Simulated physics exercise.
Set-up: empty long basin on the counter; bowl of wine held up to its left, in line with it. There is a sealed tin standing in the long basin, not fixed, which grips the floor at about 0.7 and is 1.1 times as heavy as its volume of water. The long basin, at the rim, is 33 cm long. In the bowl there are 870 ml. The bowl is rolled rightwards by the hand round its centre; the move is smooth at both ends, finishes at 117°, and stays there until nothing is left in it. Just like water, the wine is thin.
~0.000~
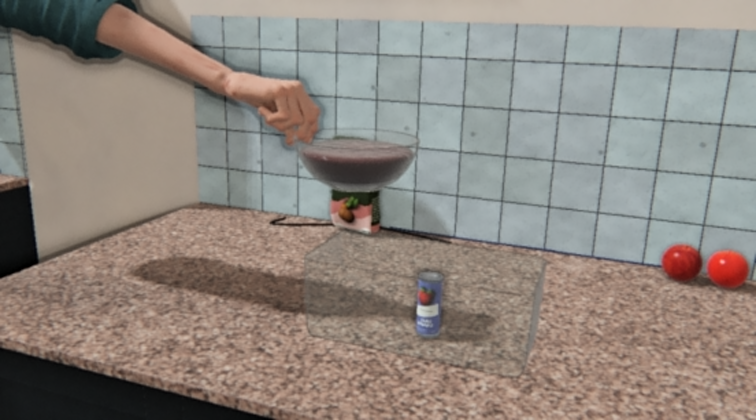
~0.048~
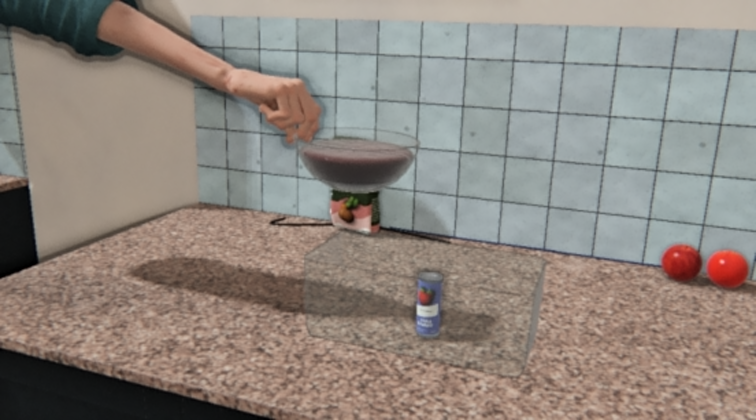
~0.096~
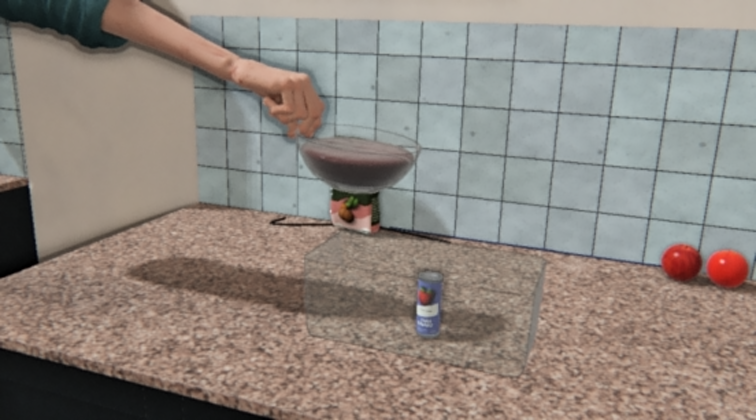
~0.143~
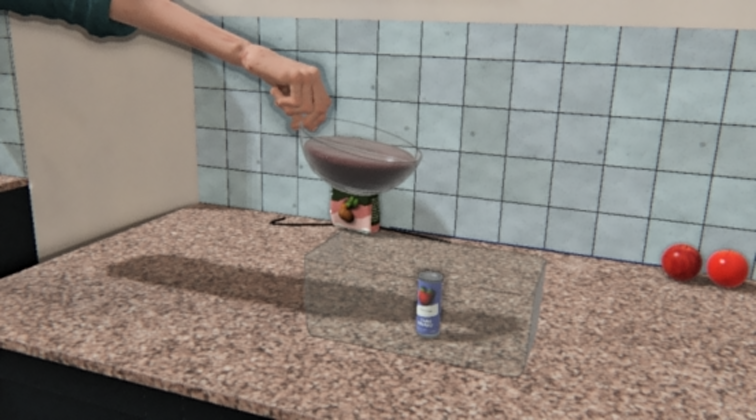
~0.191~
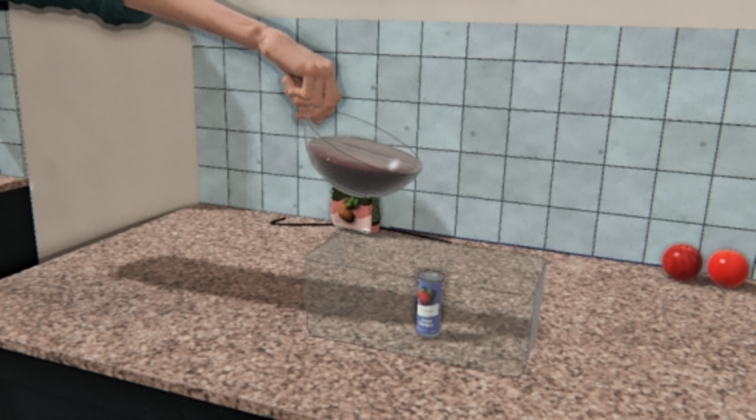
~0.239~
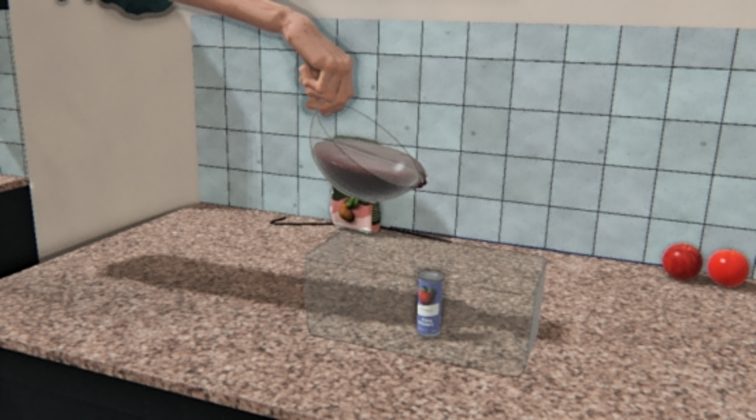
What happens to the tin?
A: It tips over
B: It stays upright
B, it stays upright.
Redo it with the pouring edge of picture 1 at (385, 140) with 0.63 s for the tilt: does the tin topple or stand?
Then it tips over.
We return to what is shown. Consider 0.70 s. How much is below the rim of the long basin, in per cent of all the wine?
Around 96 parts in a hundred.
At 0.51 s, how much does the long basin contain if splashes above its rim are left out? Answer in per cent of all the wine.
I'd put it near 84 percent.
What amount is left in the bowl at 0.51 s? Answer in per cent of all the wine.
About 1 percent.
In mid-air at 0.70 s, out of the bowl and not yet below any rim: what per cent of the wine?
Something like 5 per cent is in the air then.
By 0.51 s the tilt is 106° and 1 per cent is still to pour; the tin stands where it began.
By 0.70 s the tilt is 117° and 0 per cent is still to pour; the tin leans 6°.
By 0.91 s the tilt is 117° and 0 per cent is still to pour; the tin stands where it began.
By 1.13 s the tilt is 117° and 0 per cent is still to pour; the tin stands where it began.
At rest the tin stands where it began.
